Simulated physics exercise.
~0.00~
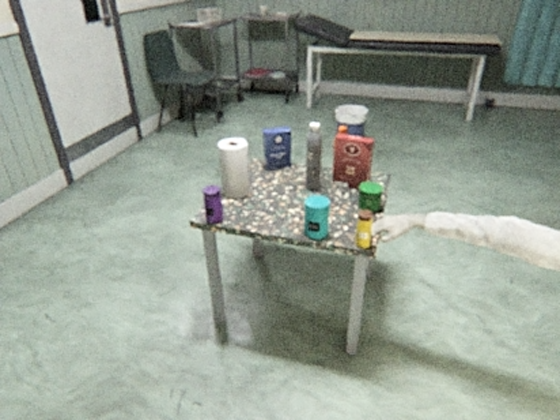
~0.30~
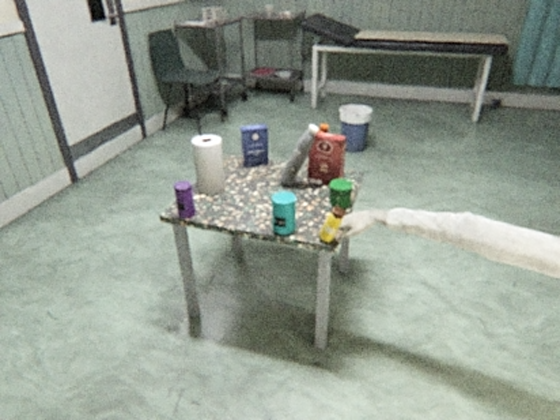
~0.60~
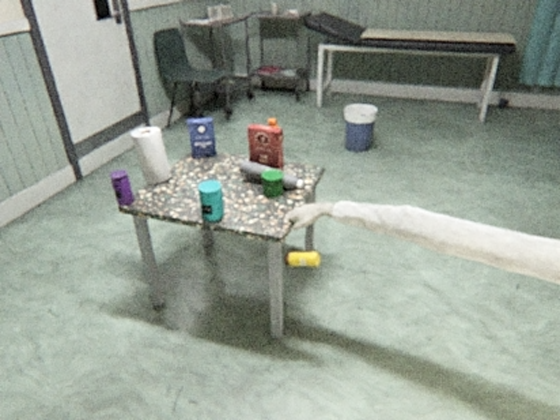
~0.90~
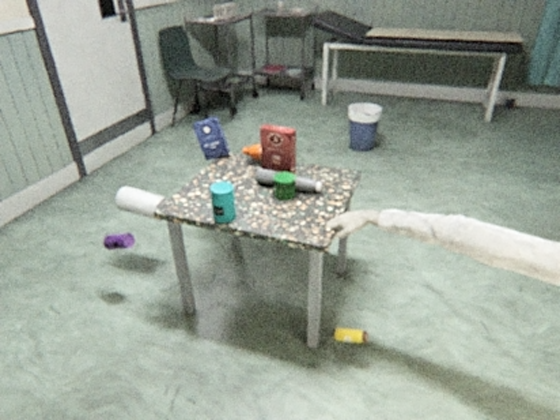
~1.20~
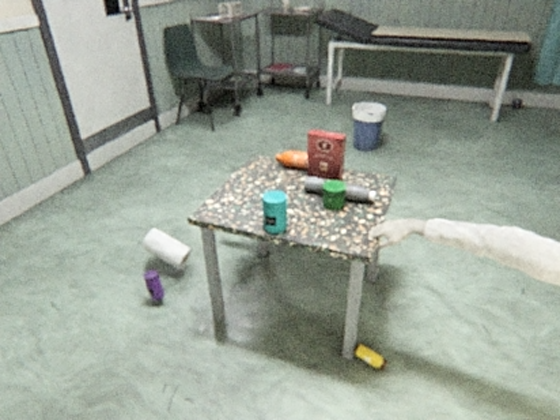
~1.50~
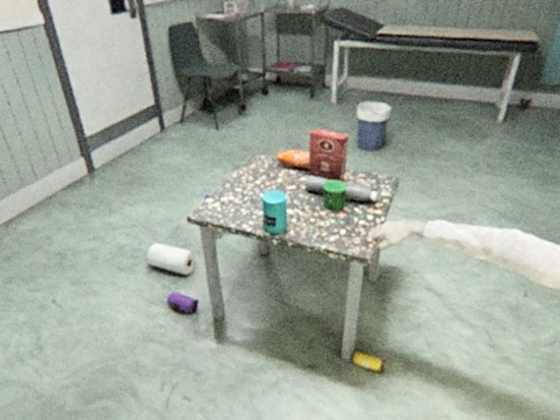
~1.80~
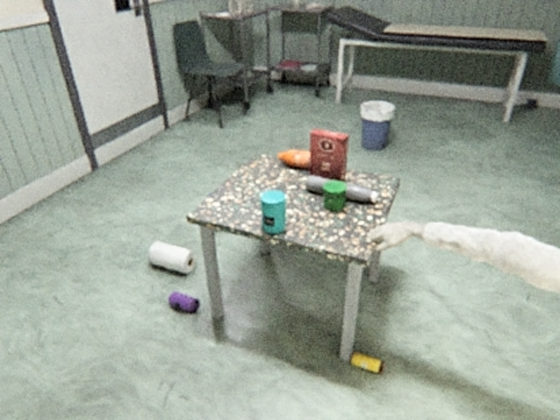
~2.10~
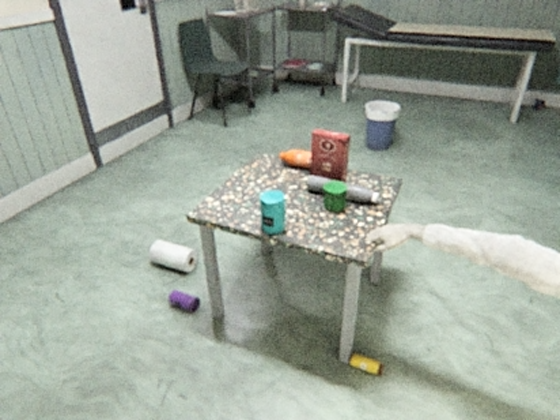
A pale arm shoved a small speckled table left, then jerked it back right, tipping the grey and orange bottles over and dropping the yellow shaker, purple jar, white roll and blue packet, while the turquoise jar, green tin and red packet stayed on top.
